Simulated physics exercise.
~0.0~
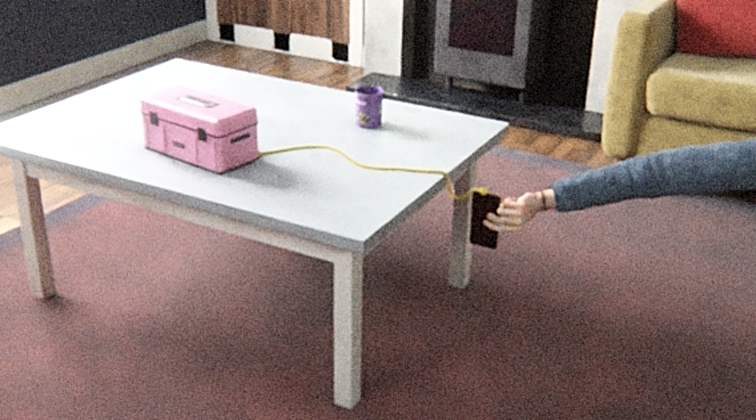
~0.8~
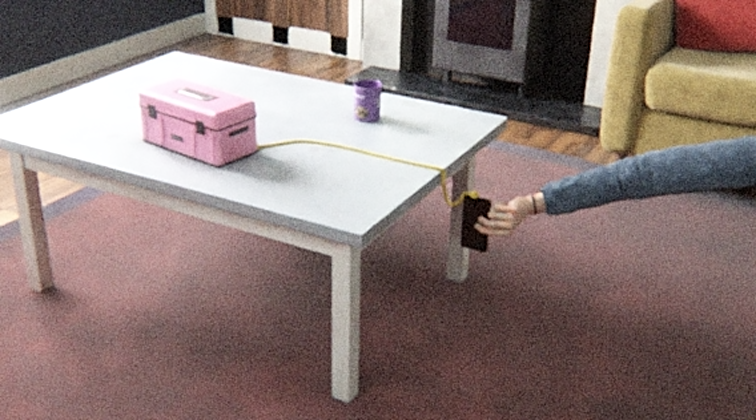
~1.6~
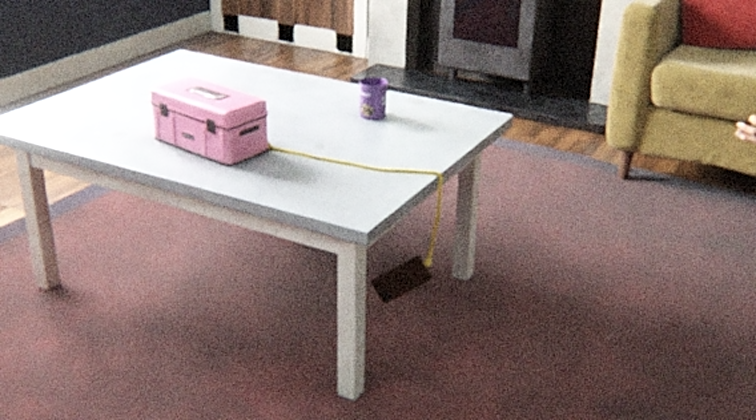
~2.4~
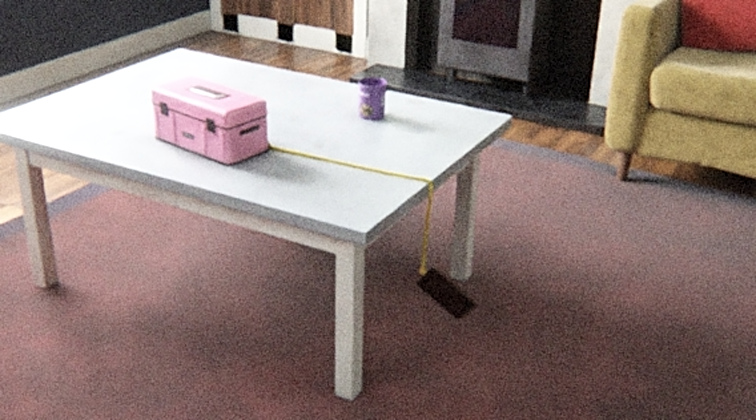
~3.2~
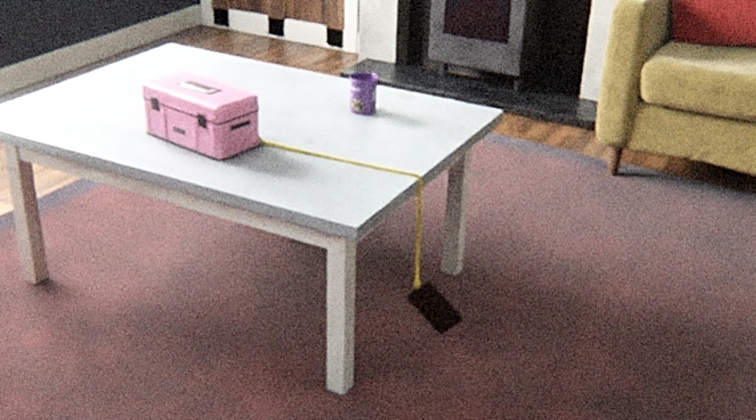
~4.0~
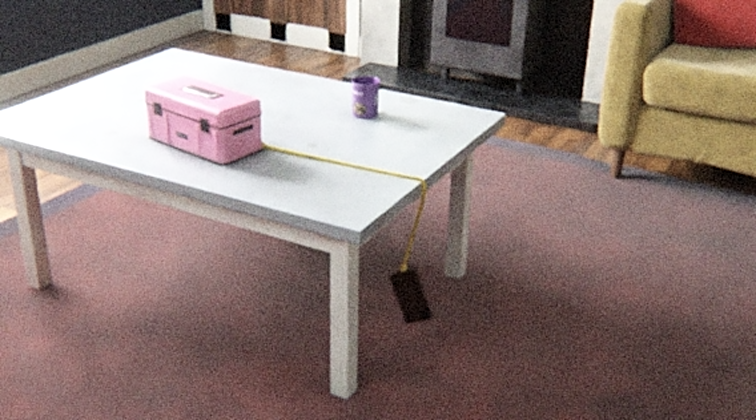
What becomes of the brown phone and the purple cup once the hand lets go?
The brown phone drops a little and swings on the cord from the table edge, off the floor. The purple cup stays standing on top of the table.
